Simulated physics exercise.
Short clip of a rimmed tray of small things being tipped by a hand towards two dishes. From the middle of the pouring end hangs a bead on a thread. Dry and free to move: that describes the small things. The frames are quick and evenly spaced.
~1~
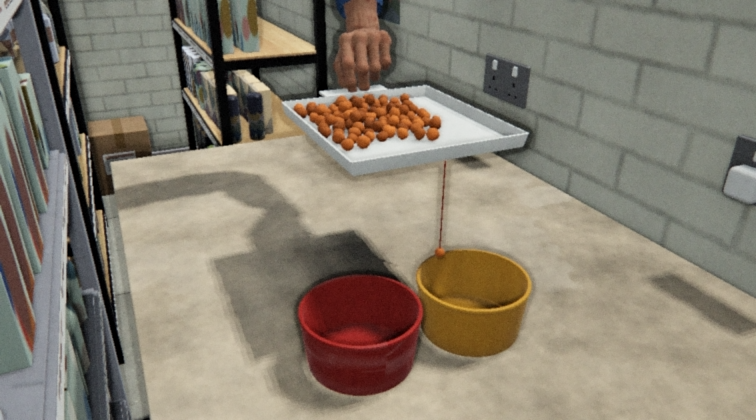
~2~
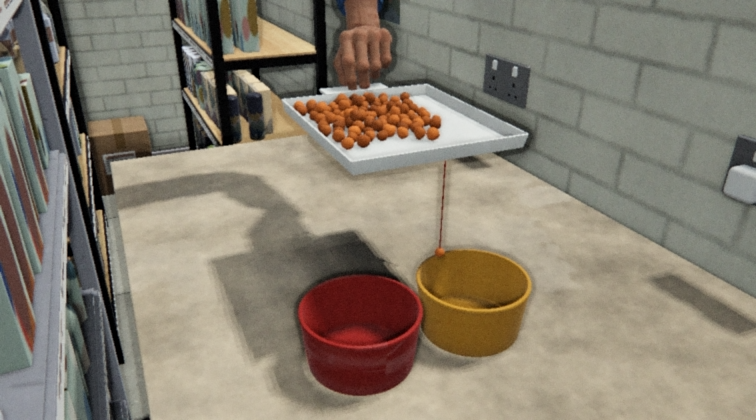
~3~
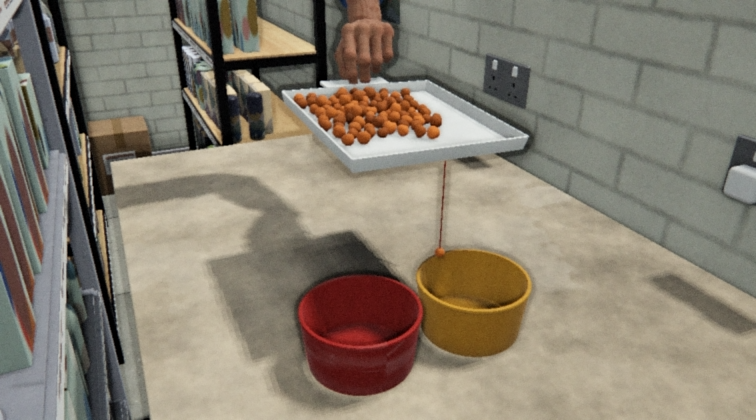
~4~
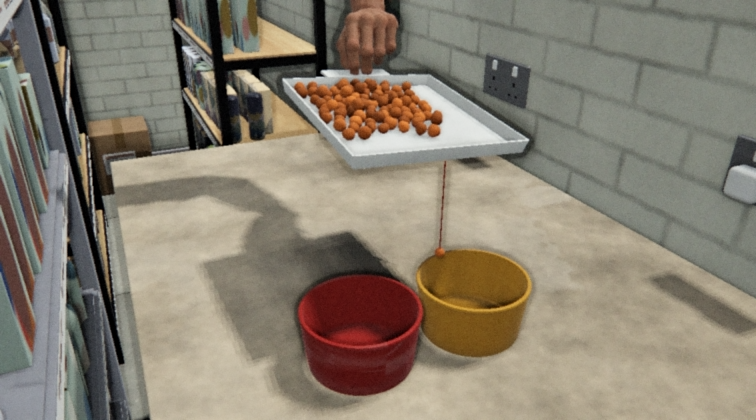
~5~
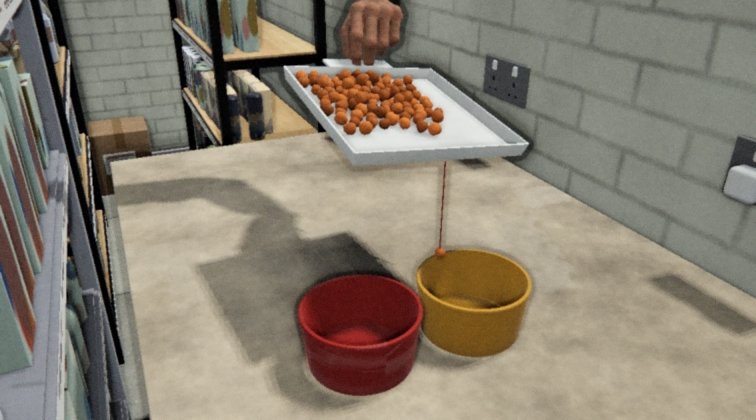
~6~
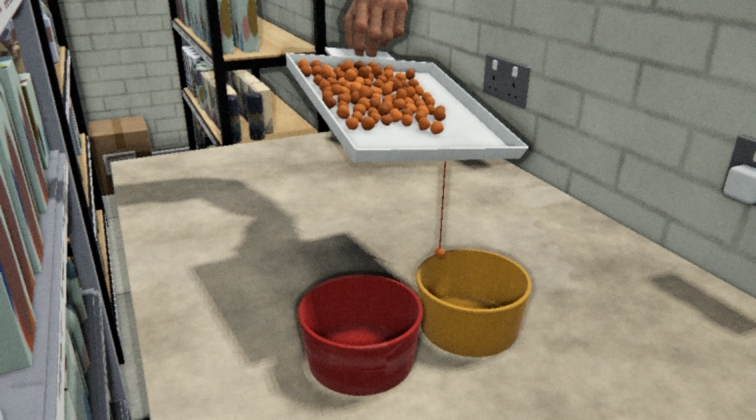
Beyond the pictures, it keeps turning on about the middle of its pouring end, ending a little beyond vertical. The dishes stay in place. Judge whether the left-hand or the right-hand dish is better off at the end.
The right-hand dish is better off.
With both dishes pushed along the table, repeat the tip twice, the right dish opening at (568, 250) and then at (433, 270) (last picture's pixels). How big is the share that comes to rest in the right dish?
First 10 per cent, second 10 per cent.
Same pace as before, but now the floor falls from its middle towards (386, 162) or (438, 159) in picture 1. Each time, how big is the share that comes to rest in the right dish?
Somewhere close to 10 % the first time, 40 % the second.
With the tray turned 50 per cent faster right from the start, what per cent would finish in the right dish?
Near 40 in a hundred.
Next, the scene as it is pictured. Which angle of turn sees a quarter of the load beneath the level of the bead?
About 110° of tilt.
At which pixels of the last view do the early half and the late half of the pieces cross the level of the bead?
First near (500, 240), later near (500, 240).
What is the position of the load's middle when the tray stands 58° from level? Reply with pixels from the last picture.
Somewhere about pixel (469, 119).
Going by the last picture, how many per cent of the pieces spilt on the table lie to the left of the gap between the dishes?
Reading: Around 0 %.
Soon, tray tipped steeply; nearly all on the tray; a stray few in the right dish; a small part in the air.
A while on, tray tipped right over; most on the tray; a small part in the right dish; a small part outside both.
Towards the end, tray tipped past a quarter turn; about half in the right dish; about half outside both.
Finally, tray tipped past a quarter turn; none in the left dish; about half in the right dish; about half outside both.
